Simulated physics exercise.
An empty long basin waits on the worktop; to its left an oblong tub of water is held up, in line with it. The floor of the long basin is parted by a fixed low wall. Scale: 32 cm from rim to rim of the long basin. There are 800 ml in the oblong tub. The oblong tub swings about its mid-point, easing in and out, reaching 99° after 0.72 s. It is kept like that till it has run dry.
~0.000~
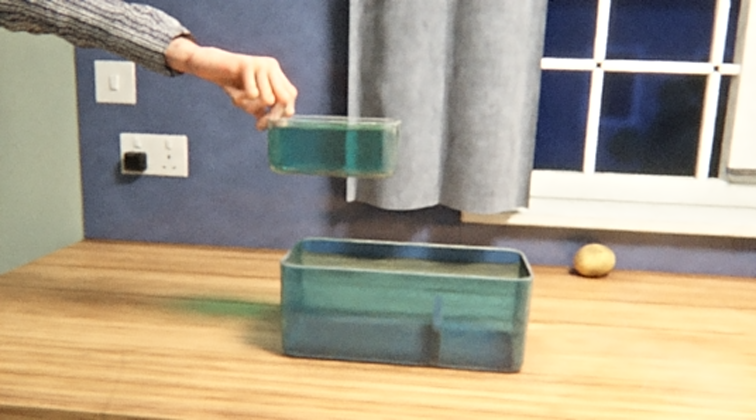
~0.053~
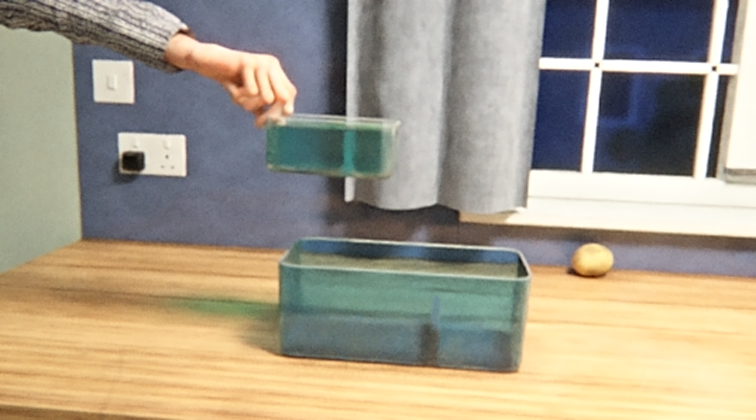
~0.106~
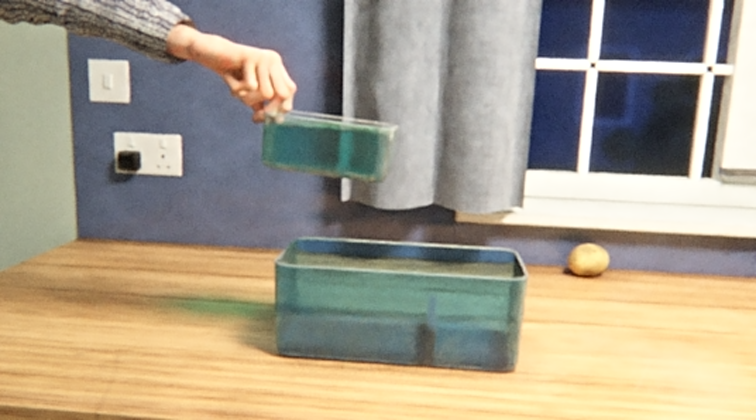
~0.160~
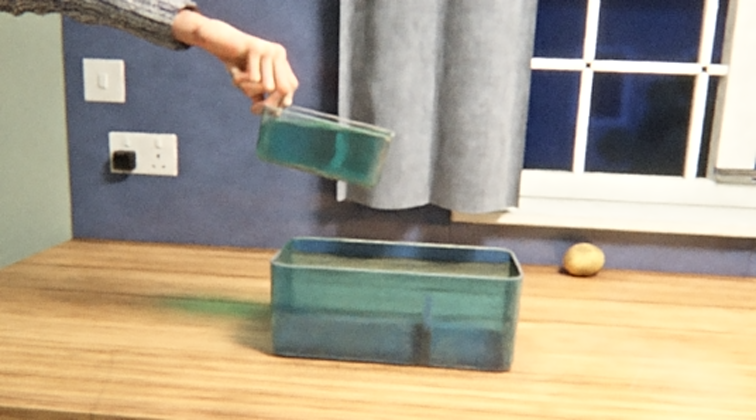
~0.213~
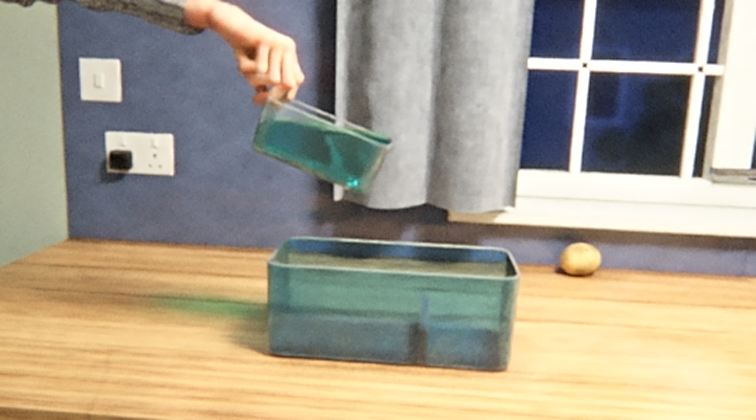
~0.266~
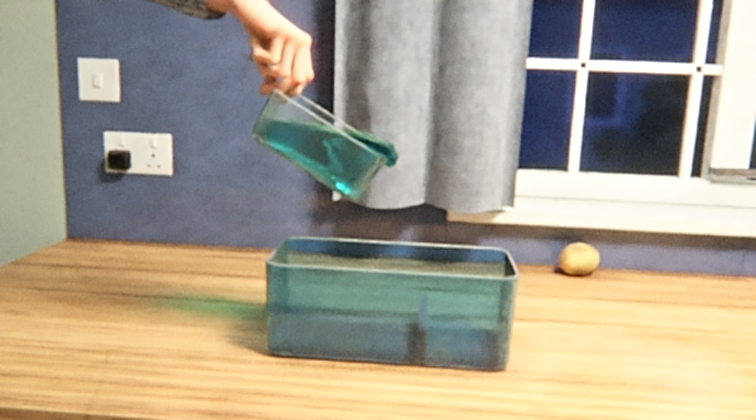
The clip shows a hand holding a clear oblong tub of blue-green water above a long basin on a wooden worktop, then tilting it progressively to the right until water begins to pass over its lower edge.
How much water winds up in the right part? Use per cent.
The far part has some 50 per cent.
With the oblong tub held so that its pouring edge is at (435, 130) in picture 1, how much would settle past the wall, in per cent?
In that case some 65 per cent.
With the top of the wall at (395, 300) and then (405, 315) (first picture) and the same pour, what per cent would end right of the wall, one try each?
First 80, then 70 per cent.
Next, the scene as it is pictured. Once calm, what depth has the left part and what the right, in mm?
Left about 12 mm, right about 26 mm.
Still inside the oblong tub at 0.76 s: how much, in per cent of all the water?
About 4 per cent.
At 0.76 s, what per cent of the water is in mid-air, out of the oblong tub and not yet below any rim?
Near 5 in a hundred.
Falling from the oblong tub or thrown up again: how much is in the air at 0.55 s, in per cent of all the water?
About 44 per cent.
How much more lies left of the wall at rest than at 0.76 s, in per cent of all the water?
About 10 per cent.
After 0.55 s the tilt is 86° and 17 per cent is still to pour, 6 is left of the wall and 33 right of it.
After 0.76 s the tilt is 99° and 4 per cent is still to pour, 35 is left of the wall and 52 right of it.
After 0.98 s the tilt is 99° and 1 per cent is still to pour, 42 is left of the wall and 50 right of it.
After 1.22 s the tilt is 99° and 0 per cent is still to pour, 45 is left of the wall and 49 right of it.
In the end 45 per cent lies left of the wall, 50 right of it and 6 outside.
